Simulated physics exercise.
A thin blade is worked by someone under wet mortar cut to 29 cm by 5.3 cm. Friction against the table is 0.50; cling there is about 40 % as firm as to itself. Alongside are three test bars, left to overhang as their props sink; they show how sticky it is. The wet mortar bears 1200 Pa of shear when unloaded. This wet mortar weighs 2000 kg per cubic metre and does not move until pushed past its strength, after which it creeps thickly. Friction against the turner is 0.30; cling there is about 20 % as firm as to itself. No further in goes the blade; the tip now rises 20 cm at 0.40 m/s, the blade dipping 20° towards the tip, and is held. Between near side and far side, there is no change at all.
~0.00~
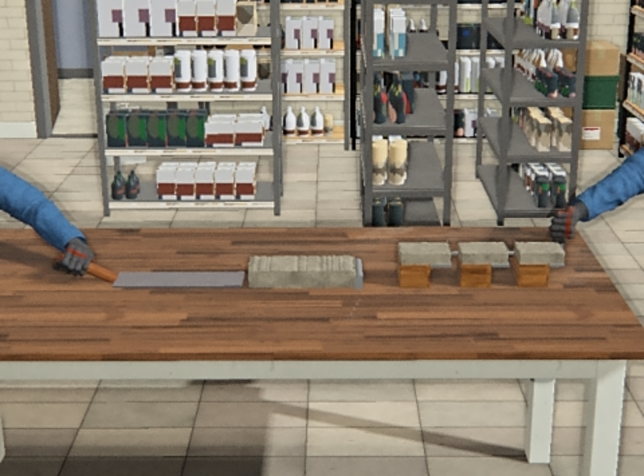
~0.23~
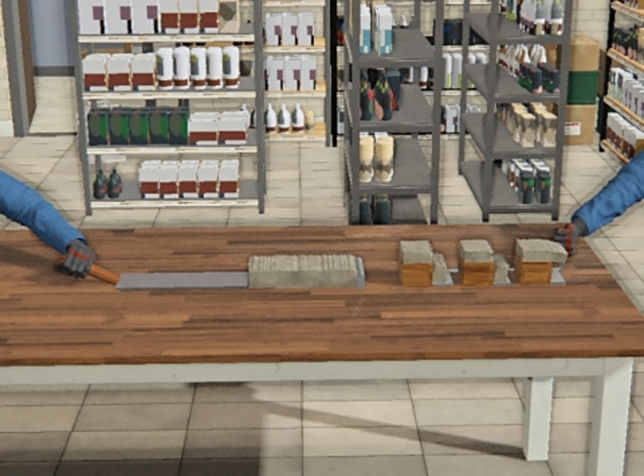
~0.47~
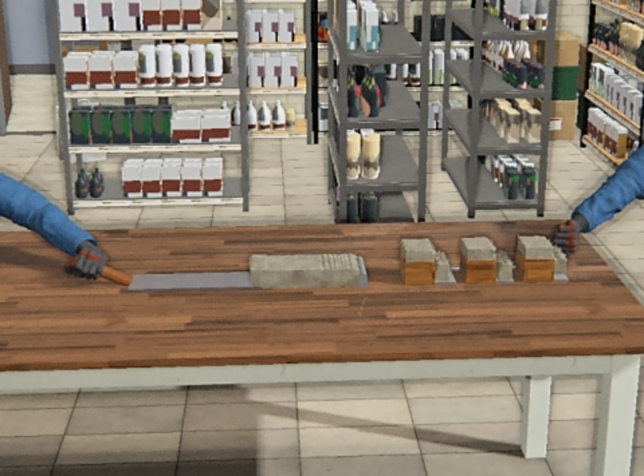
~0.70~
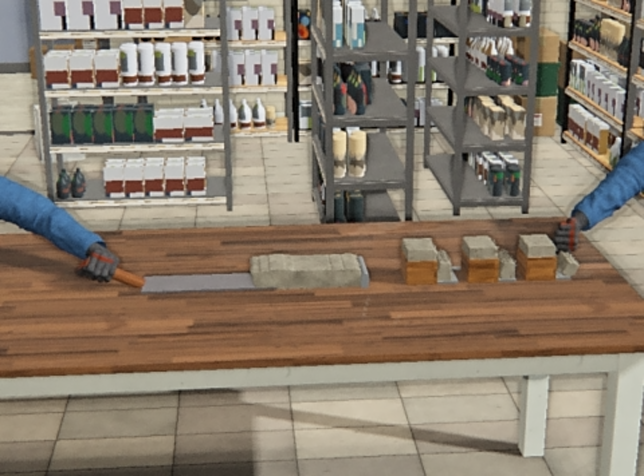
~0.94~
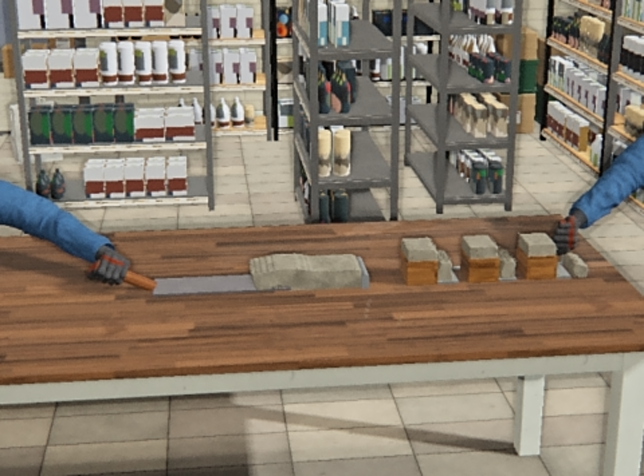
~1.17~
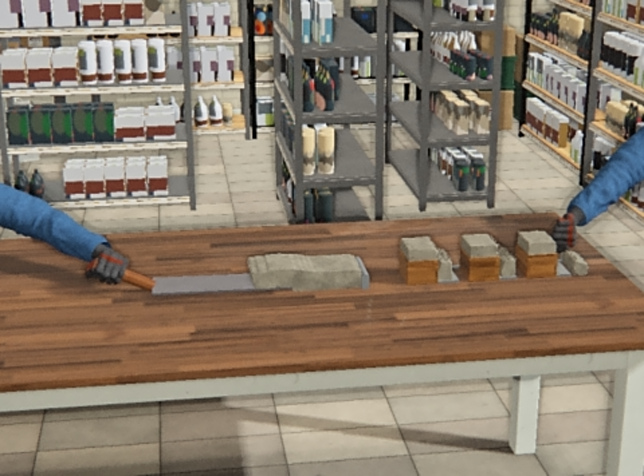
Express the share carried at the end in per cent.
The share carried at the end is near 30 %.
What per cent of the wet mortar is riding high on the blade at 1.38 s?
Roughly 10 percent at that moment.
After 1.38 s, the tip is 8.7 cm up.
After 1.63 s, the tip is 19 cm up.
After 1.88 s, the tip is 20 cm up and 30 % is riding high on the blade.
After 2.13 s, the tip is 20 cm up and 30 % is riding high on the blade.
After 2.23 s, the tip is 20 cm up and 30 % is riding high on the blade.
